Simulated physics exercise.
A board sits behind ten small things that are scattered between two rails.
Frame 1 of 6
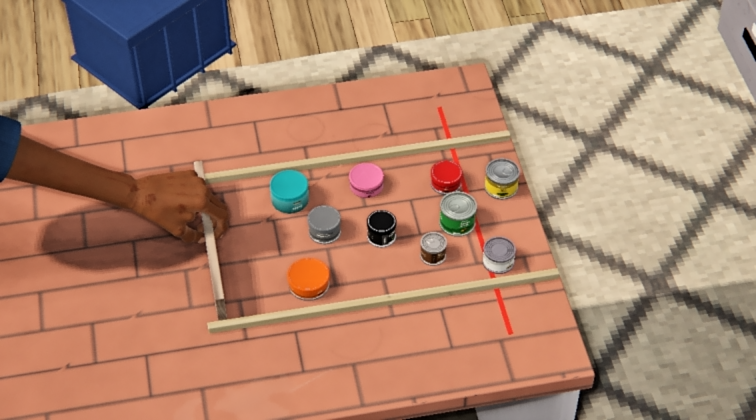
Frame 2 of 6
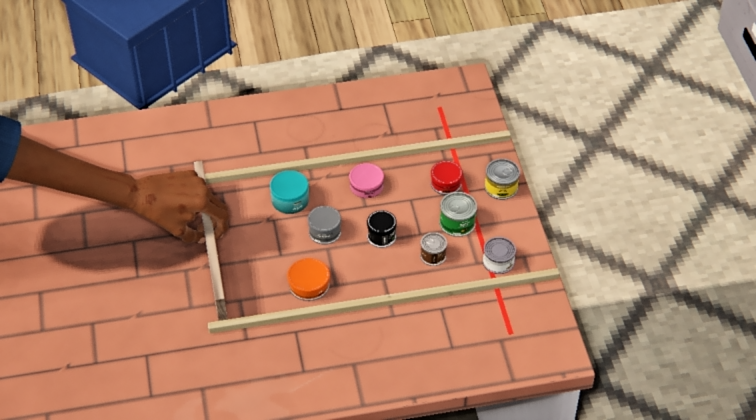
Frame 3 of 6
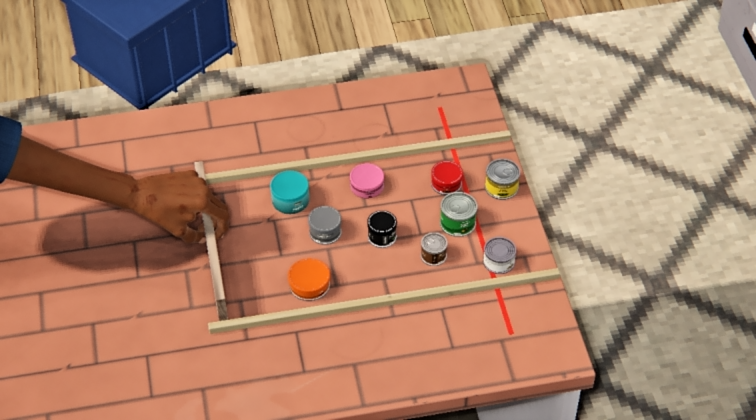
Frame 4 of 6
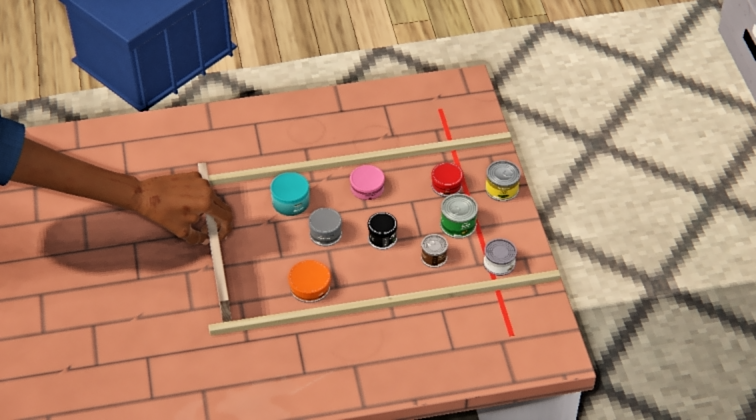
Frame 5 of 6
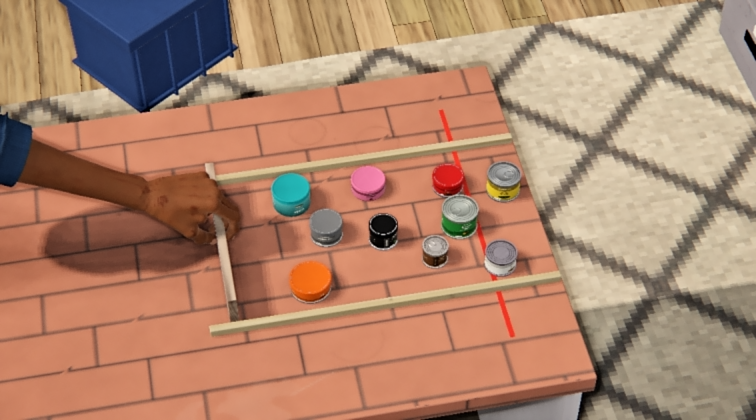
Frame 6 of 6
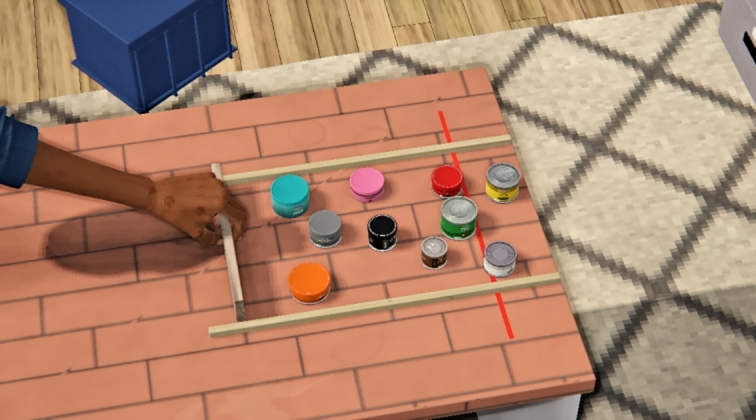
Ten small paint pots and tins stand scattered between two pale wooden rails on a brick-patterned tabletop, seen from above at an angle, with a grey patterned rug and wooden floor beyond. Teal, pink, grey, black and orange ones sit left and centre; red, green, brown, yellow and white sit rightward, near a red line. From the left, a hand slides an upright board slightly right, while the pots stay practically still.
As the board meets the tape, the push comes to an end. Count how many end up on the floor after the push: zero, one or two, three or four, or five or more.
Pushes off one or two.
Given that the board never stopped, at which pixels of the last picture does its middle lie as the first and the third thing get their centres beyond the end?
Pixels in order: Roughly (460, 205), roughly (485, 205).
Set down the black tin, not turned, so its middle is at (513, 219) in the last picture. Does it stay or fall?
From that start, the object then does not stay.
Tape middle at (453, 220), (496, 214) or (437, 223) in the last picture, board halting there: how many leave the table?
You'd get 0, then 6, then 0.
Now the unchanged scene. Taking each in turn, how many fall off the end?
Result - number fallen: 1.
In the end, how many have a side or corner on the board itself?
It's touching 4 at the end.
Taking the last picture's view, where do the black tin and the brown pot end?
Result: One at about (493, 224), the other at about (528, 233).
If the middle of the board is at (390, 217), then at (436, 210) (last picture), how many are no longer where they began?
At the first spot the count is 7, and at the second it is 10.
Soon after, none off yet; yellow pot at rest near (503, 183); white pot at rest near (500, 259); red pot at rest near (447, 182).
Then, none off yet; yellow pot at rest near (503, 183); white pot at rest near (501, 260); red pot moved about its own width near (470, 184).
By the end, the number that fall off is one or two; fallen, yellow pot.
